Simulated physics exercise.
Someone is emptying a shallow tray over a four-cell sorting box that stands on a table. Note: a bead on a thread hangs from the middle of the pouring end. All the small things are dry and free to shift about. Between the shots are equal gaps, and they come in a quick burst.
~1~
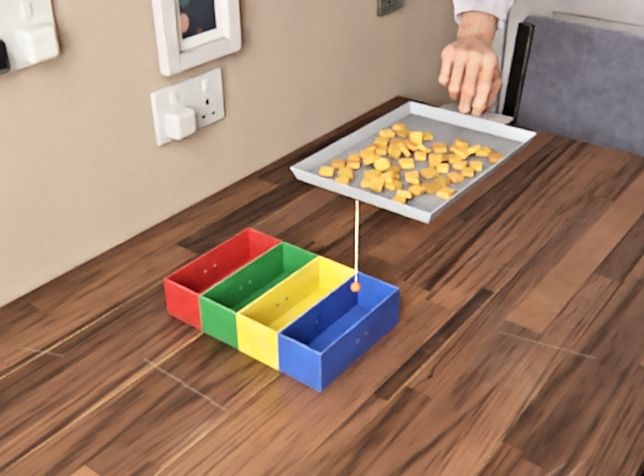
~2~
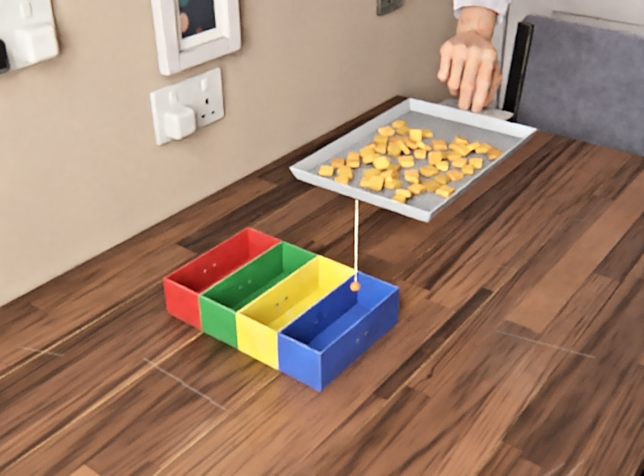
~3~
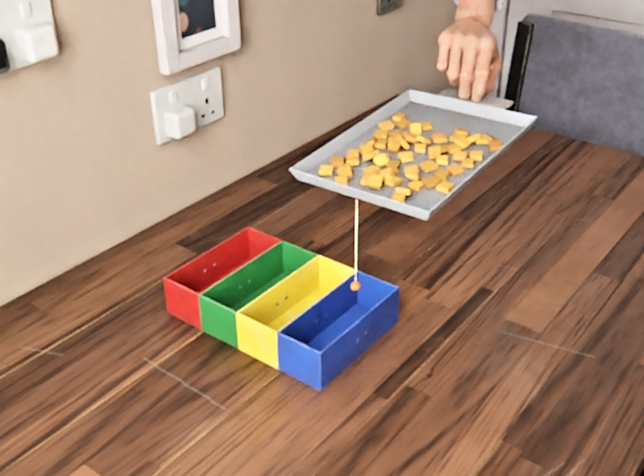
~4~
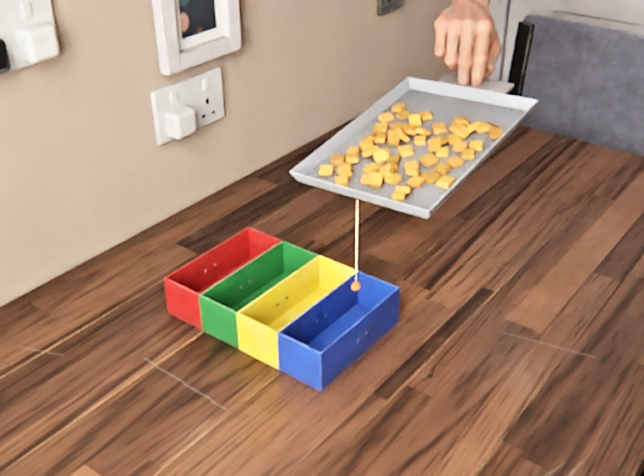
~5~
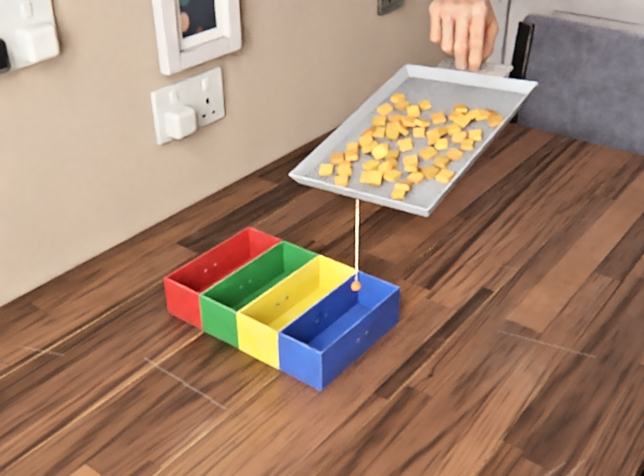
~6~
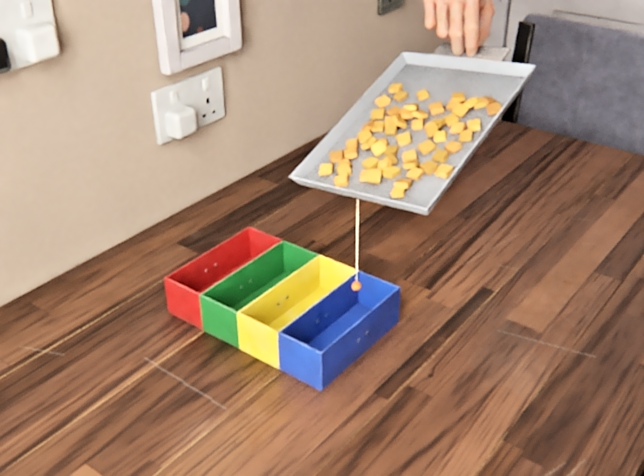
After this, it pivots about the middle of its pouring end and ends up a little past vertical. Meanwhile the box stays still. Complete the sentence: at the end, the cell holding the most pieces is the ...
... Yellow cell.
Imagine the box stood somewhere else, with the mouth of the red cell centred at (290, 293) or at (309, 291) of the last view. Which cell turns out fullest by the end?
For the first spot the answer is red, and for the second spot it is the cell in red.
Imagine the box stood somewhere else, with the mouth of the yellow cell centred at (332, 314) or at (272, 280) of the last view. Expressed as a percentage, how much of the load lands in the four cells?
About 100 in a hundred, then about 80 in a hundred.
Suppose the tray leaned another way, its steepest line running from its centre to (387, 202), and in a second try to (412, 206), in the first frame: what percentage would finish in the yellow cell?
Somewhere close to 0 % the first time, 0 % the second.
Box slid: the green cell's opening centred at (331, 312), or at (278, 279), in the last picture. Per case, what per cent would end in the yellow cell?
About 10 per cent, then about 40 per cent.
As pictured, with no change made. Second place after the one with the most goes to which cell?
That blue cell.
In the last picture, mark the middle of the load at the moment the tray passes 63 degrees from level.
Roughly at (340, 173).
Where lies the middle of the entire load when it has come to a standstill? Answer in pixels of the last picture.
Close to (305, 329) in the last view.
Just after the last frame, tray tipped steeply; almost all on the tray; just a few falling or outside the box.
A moment on, tray tipped past a quarter turn; just a few on the tray; roughly a third in the yellow cell; roughly a quarter in the blue cell; about a tenth in the green cell; roughly a quarter falling or outside the box.
Further on, tray tipped past a quarter turn; roughly half in the yellow cell; roughly a third in the blue cell; roughly a quarter in the green cell; just a few falling or outside the box.
When it is over, tray tipped past a quarter turn; roughly half in the yellow cell; roughly a third in the blue cell; roughly a quarter in the green cell; not one in the red cell; just a few outside the box.
